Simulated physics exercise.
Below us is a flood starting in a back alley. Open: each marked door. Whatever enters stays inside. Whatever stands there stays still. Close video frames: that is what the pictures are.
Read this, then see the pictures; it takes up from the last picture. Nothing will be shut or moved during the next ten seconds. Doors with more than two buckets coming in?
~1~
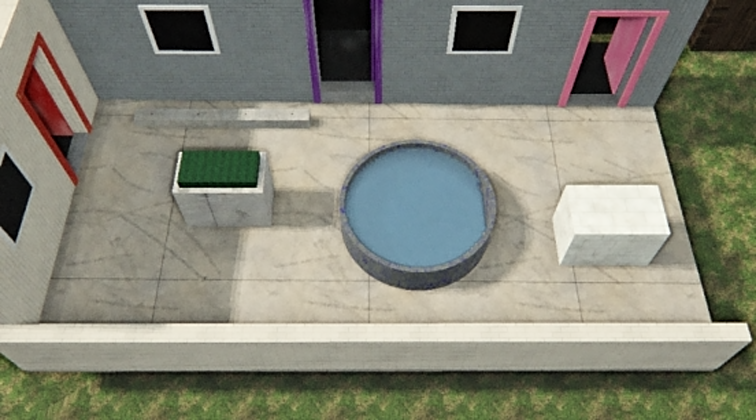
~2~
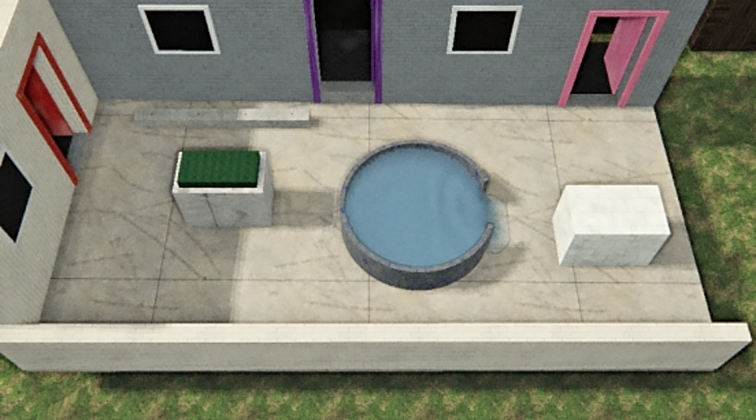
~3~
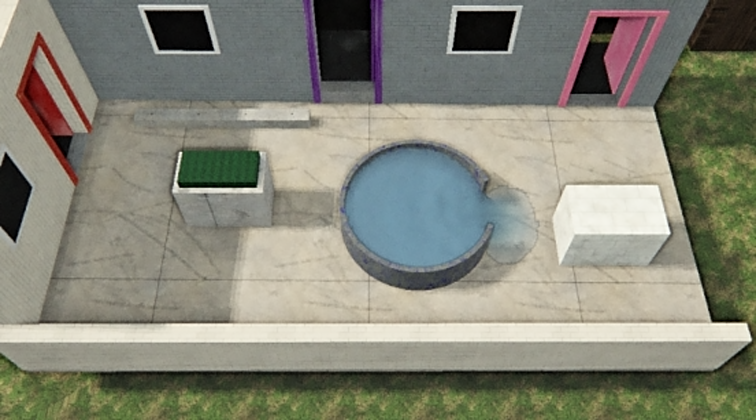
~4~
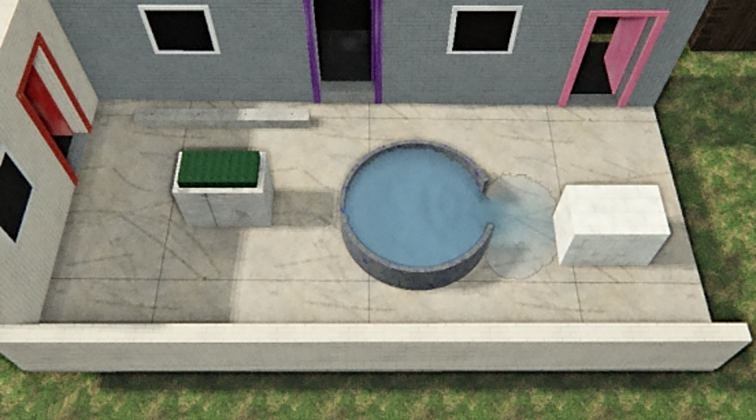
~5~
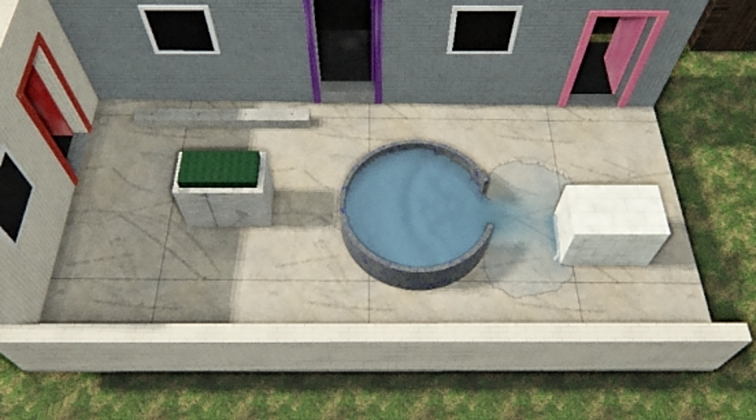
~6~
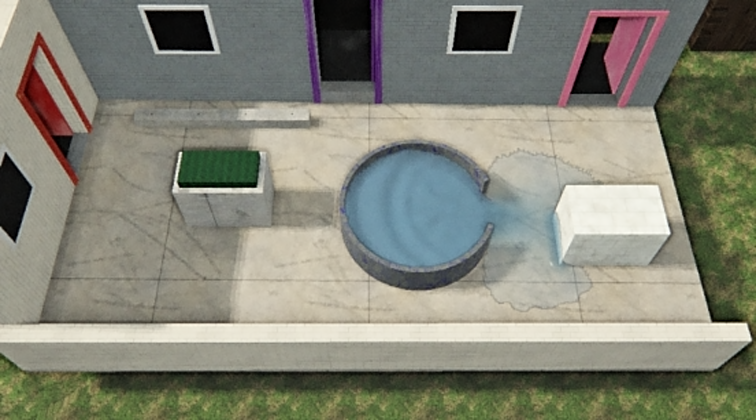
In the end the purple door will receive two buckets or fewer. The red door will receive two buckets or fewer. The pink door will receive over two buckets.
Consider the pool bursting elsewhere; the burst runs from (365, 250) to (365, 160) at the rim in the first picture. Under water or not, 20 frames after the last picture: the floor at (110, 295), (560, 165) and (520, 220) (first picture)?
Point by point: Soaked; unwetted; unwetted.
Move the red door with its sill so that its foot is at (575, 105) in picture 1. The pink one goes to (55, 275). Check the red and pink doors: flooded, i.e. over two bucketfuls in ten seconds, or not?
Red: Exceeds the limit; pink: Falls short.
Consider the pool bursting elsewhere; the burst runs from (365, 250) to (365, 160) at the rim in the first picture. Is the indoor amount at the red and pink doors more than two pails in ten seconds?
As I see it, the red door tops the mark and the pink door stays short of it.
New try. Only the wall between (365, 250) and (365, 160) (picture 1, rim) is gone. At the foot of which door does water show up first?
My answer is the door marked purple.
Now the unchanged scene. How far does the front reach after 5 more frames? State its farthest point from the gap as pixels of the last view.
The flood front should get to about (644, 156).
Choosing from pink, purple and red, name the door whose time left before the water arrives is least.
I'd say the one in pink.
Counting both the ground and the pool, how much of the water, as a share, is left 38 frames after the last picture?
I'd estimate close to 60 per cent.
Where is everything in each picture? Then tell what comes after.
The round pool at (417, 205) is whole and still, in the first picture.
Water pours out at (487, 217) and has run to (495, 201), in the second picture.
The front is at (521, 198), out from the gap at (487, 218), in the third picture.
Water pours out at (487, 218) and has run to a hidden place, in the fourth picture.
The front is at a hidden place, out from the gap at (487, 217), in the fifth picture.
The front is at a hidden place, out from the gap at (487, 217), in the sixth picture.
A moment on, water covers 20 % of the floor; the purple door not reached, the red door not reached, the pink door not reached.
Next, water covers 25 % of the floor; the purple door not reached, the red door not reached, the pink door wet at the sill, nothing in.
Then, water covers 30 % of the floor; the purple door not reached, the red door not reached, the pink door over two buckets in.
Later, water covers 40 % of the floor; the purple door not reached, the red door not reached, the pink door over two buckets in.
In the end, water covers 40 % of the floor; the purple door not reached, the red door not reached, the pink door far over two buckets in.
